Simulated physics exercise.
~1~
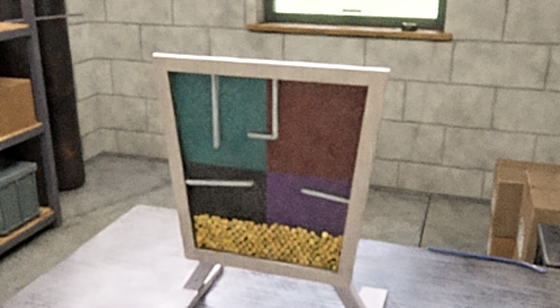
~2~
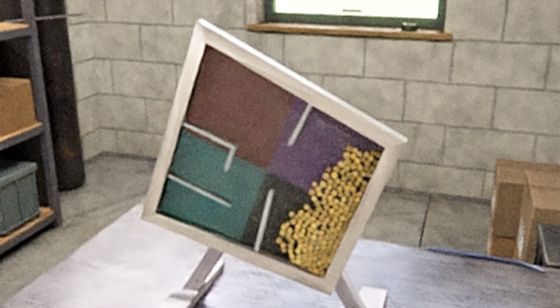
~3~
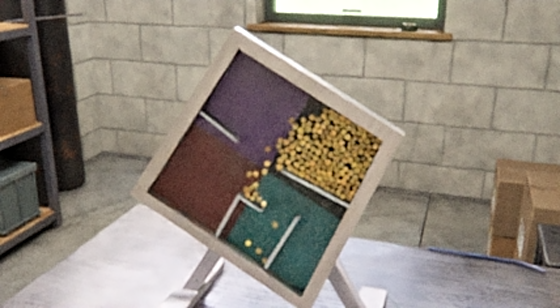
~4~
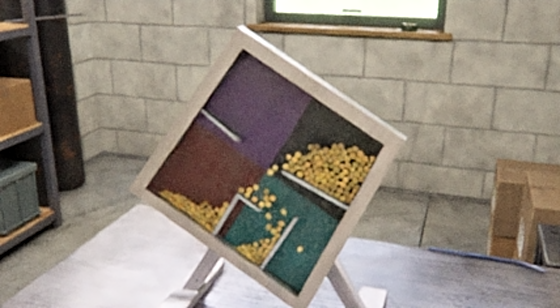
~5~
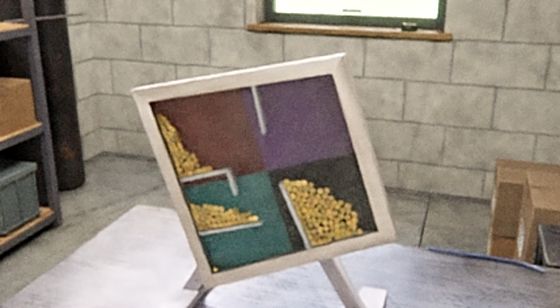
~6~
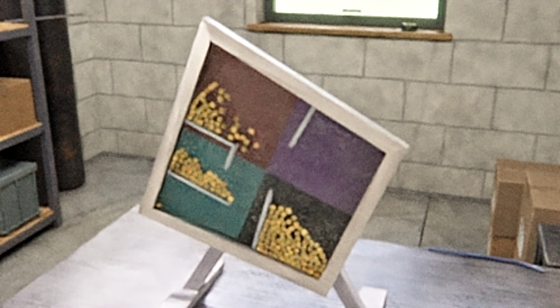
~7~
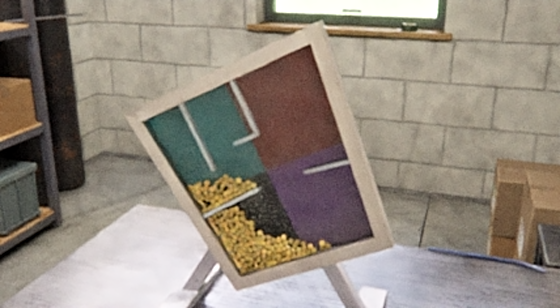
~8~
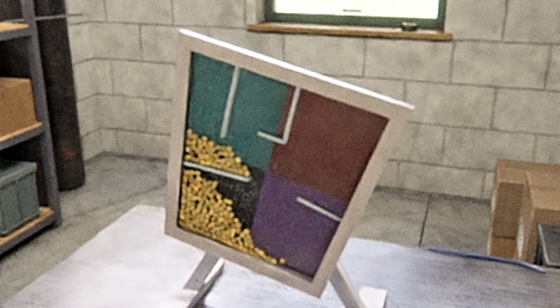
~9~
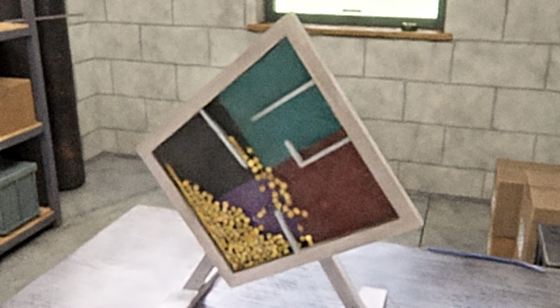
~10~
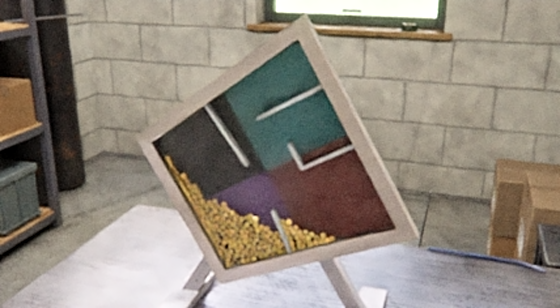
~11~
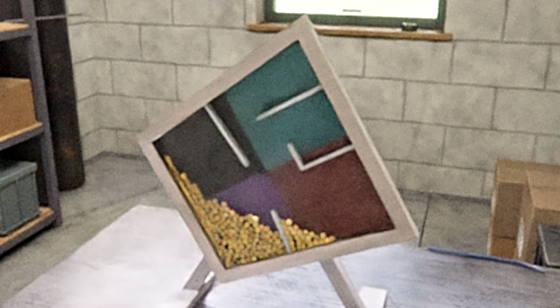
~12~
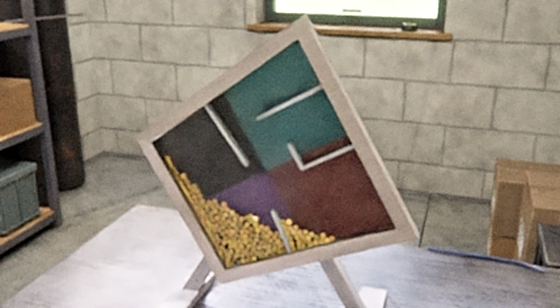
In a block-walled room, a framed case swings anticlockwise, then back clockwise, its chickpeas settling mostly in purple.
